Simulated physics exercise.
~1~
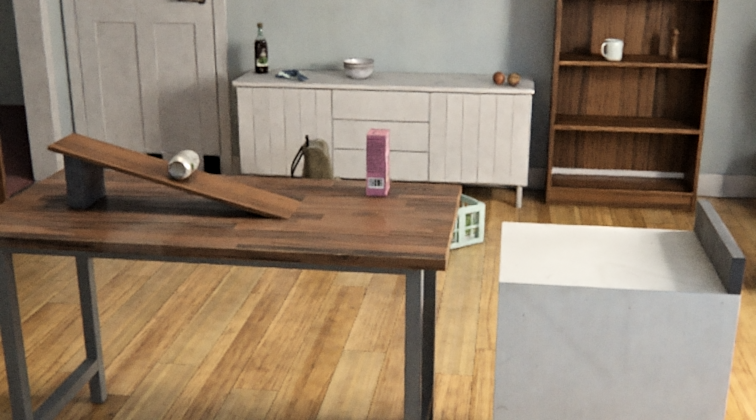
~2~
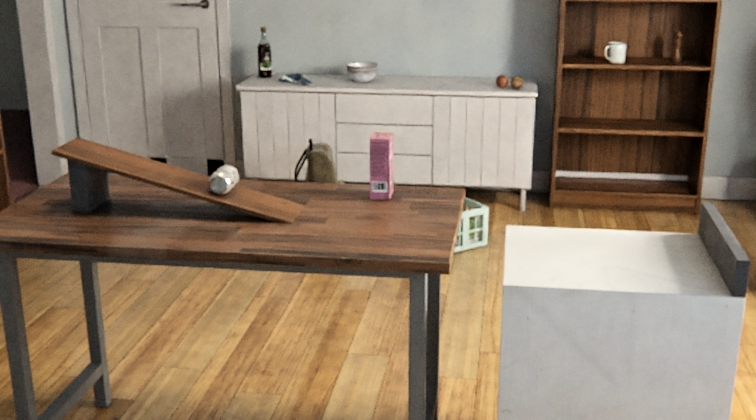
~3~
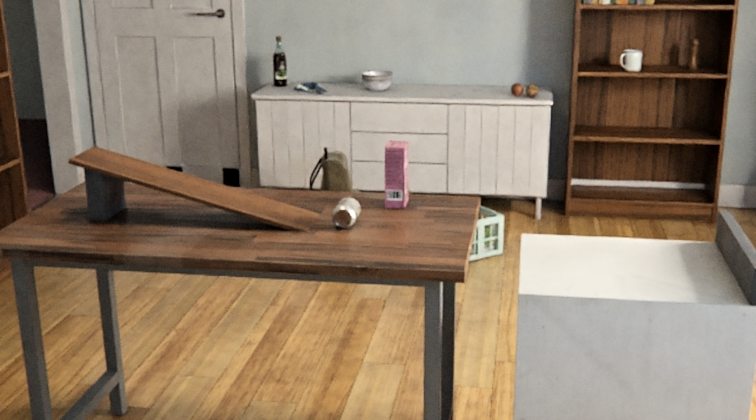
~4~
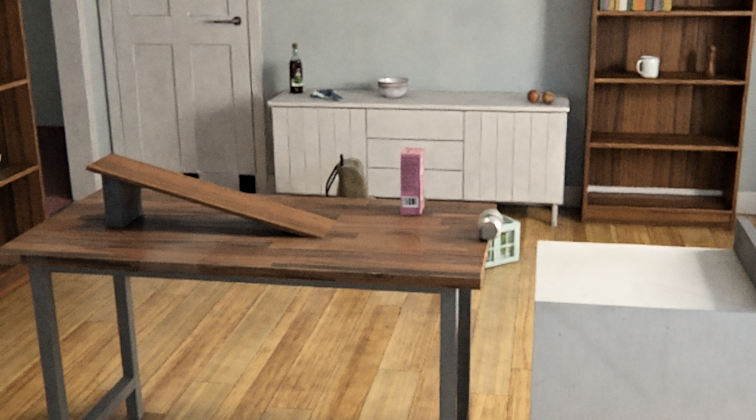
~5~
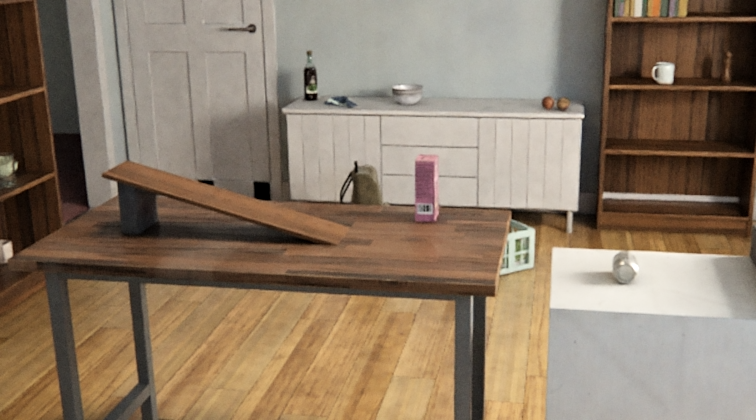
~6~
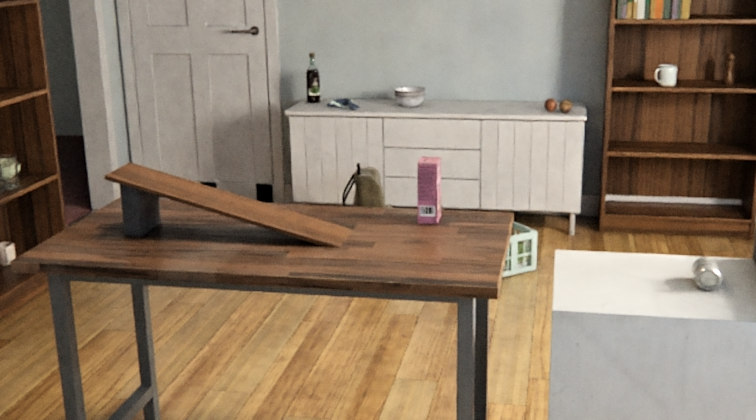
White can rolling down a wooden ramp and off the table's right end, clearing the gap and landing on a white-topped cabinet.
